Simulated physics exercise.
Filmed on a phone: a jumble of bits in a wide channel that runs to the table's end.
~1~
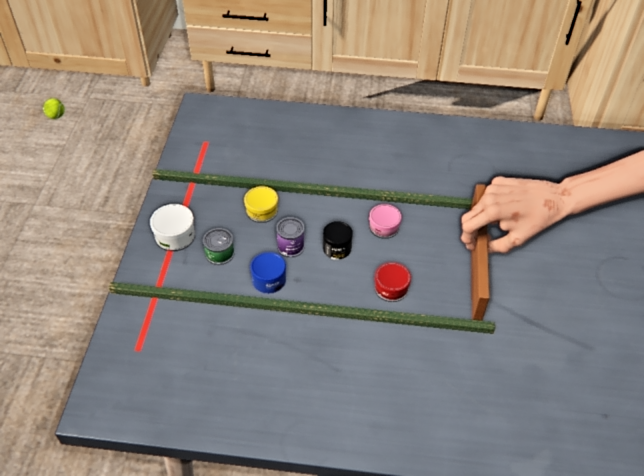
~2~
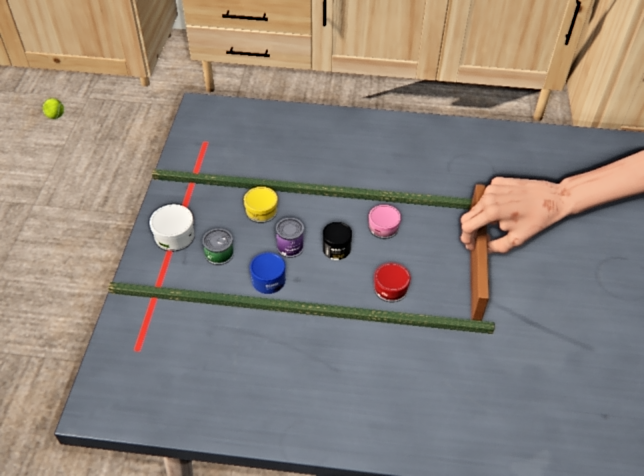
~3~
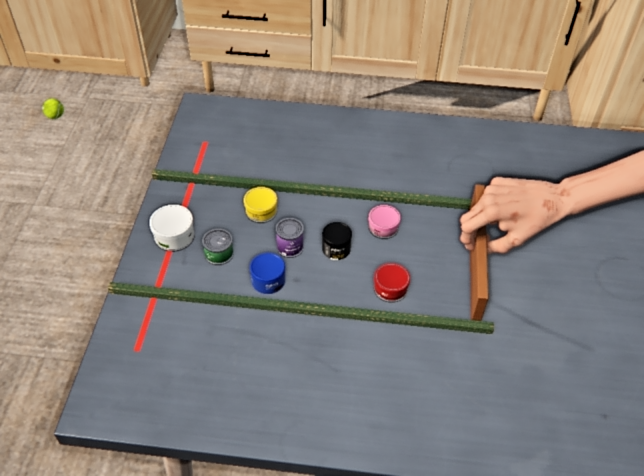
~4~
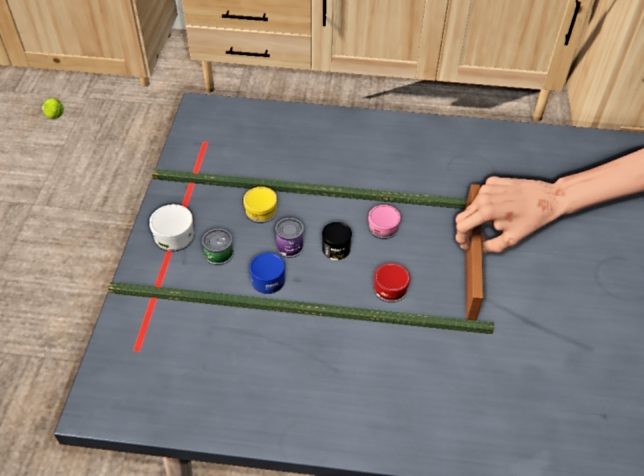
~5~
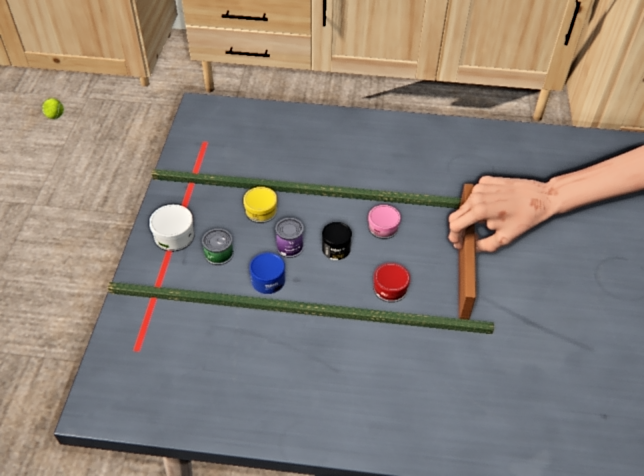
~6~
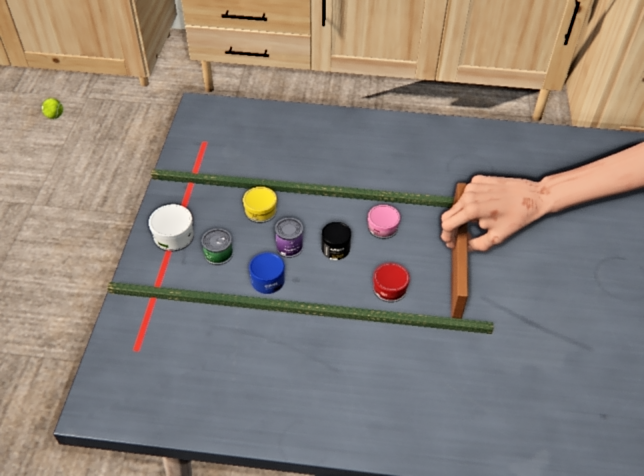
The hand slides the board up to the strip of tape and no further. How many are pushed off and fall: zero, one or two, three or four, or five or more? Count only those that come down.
Outcome: The number that fall off is one or two.
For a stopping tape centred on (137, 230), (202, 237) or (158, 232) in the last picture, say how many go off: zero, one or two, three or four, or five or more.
The falls would be five or more; none; at least five.
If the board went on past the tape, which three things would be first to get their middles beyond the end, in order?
In order: The white tin, the green pot, the yellow tin.
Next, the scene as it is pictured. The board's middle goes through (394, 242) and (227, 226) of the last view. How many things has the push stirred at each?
At the one place 2, at the other 8.
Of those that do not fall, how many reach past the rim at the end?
That would be 3.
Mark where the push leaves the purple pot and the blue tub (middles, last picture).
Near (134, 224) and (118, 267).
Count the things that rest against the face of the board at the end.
That makes 3.
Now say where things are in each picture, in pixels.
White tin (174, 228); green pot (219, 246); yellow tin (262, 205); board (479, 251); tape (176, 234), in the first picture.
Green pot (219, 247); red tin (392, 283), in the second picture.
Yellow tin (261, 205); blue tub (268, 274), in the third picture.
White tin (173, 228); board (473, 250), in the fourth picture.
Green pot (218, 247); purple pot (290, 238), in the fifth picture.
White tin (172, 228); green pot (218, 247); yellow tin (260, 205); board (459, 249); tape (175, 234), in the sixth picture.
Soon after, none off yet; white tin at rest near (172, 228); green pot at rest near (218, 247); yellow tin at rest near (260, 205).
Then, none off yet; white tin at rest near (172, 228); green pot moved a little near (200, 249); yellow tin moved about its own width near (229, 200).
By the end, the number that fall off is one or two; fallen, green pot and white tin.
